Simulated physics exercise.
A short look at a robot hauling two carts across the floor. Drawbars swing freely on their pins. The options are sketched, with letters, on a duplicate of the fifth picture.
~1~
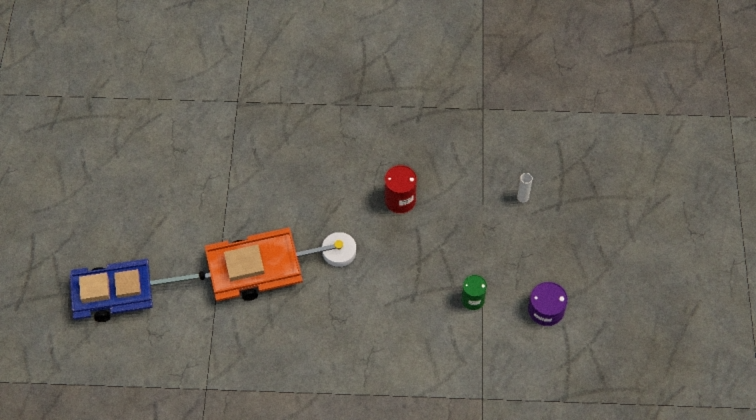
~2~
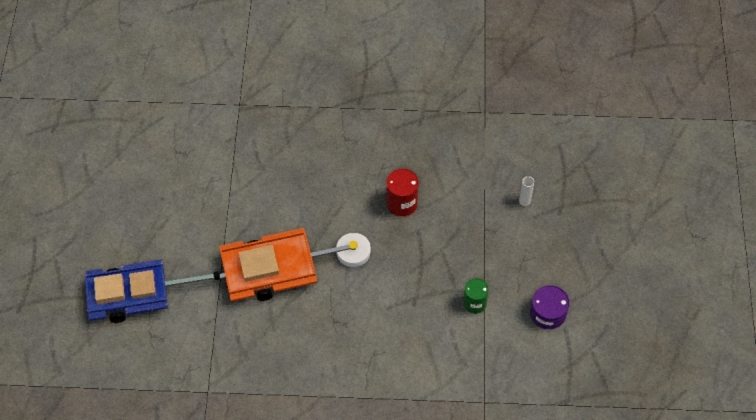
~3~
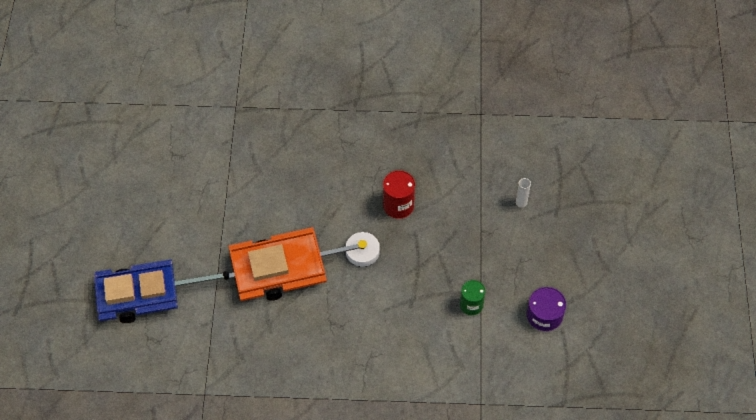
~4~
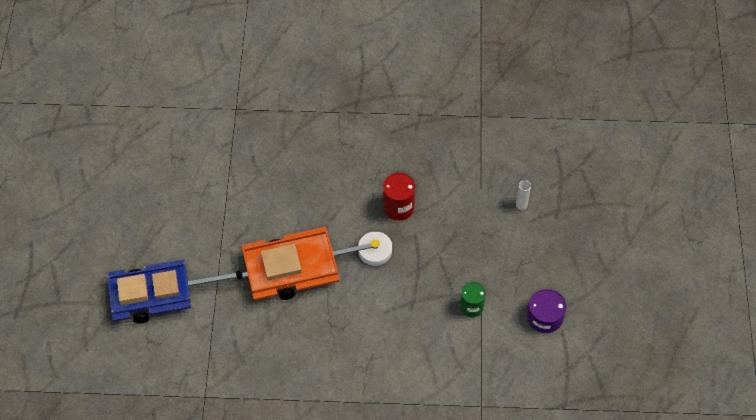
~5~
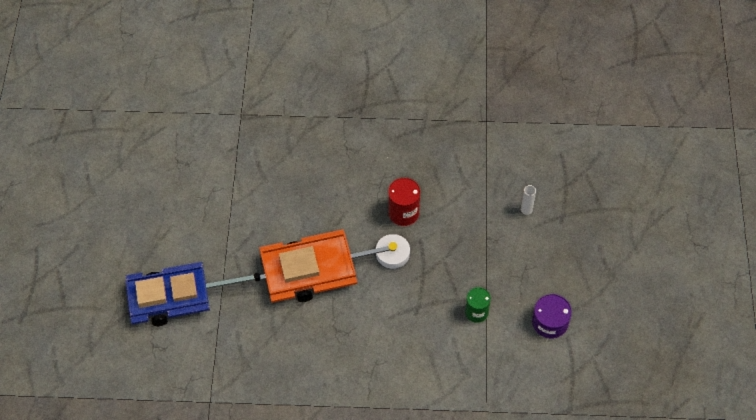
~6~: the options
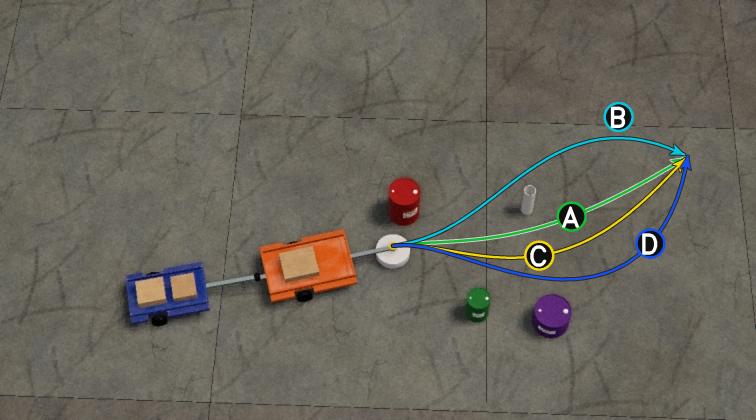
A grey tiled floor with dark scuff marks is seen from high above, the view shifting very slightly. A round white robot is linked by bars to an orange cart with one box and, behind it at left, a blue cart with two boxes, while a red drum, a green keg, a purple tub and a pale cylinder stand to the right. The robot pulls both carts steadily rightward a short way, passing just below the red drum's left side.
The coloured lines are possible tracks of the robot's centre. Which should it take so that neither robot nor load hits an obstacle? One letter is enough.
Take C.
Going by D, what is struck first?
First the green keg.
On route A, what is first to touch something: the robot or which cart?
The orange cart touches first.
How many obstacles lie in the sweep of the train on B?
In all, two.
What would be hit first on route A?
The white post.
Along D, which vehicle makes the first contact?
The orange cart touches first.
On the copy, A from (393, 246) via (555, 223) to (685, 158); B from (393, 246) via (532, 169) to (684, 155); C from (393, 246) via (564, 250) to (685, 159); D from (393, 246) via (582, 278) to (688, 156).
On C. First, robot (513, 262), last cart (286, 270).
Then, robot (621, 223), last cart (405, 262).
Finally, robot (686, 161), last cart (501, 246); nothing has been touched.
By contrast, A meets the white post; B meets the white post and red drum; D meets the purple tub and green keg.
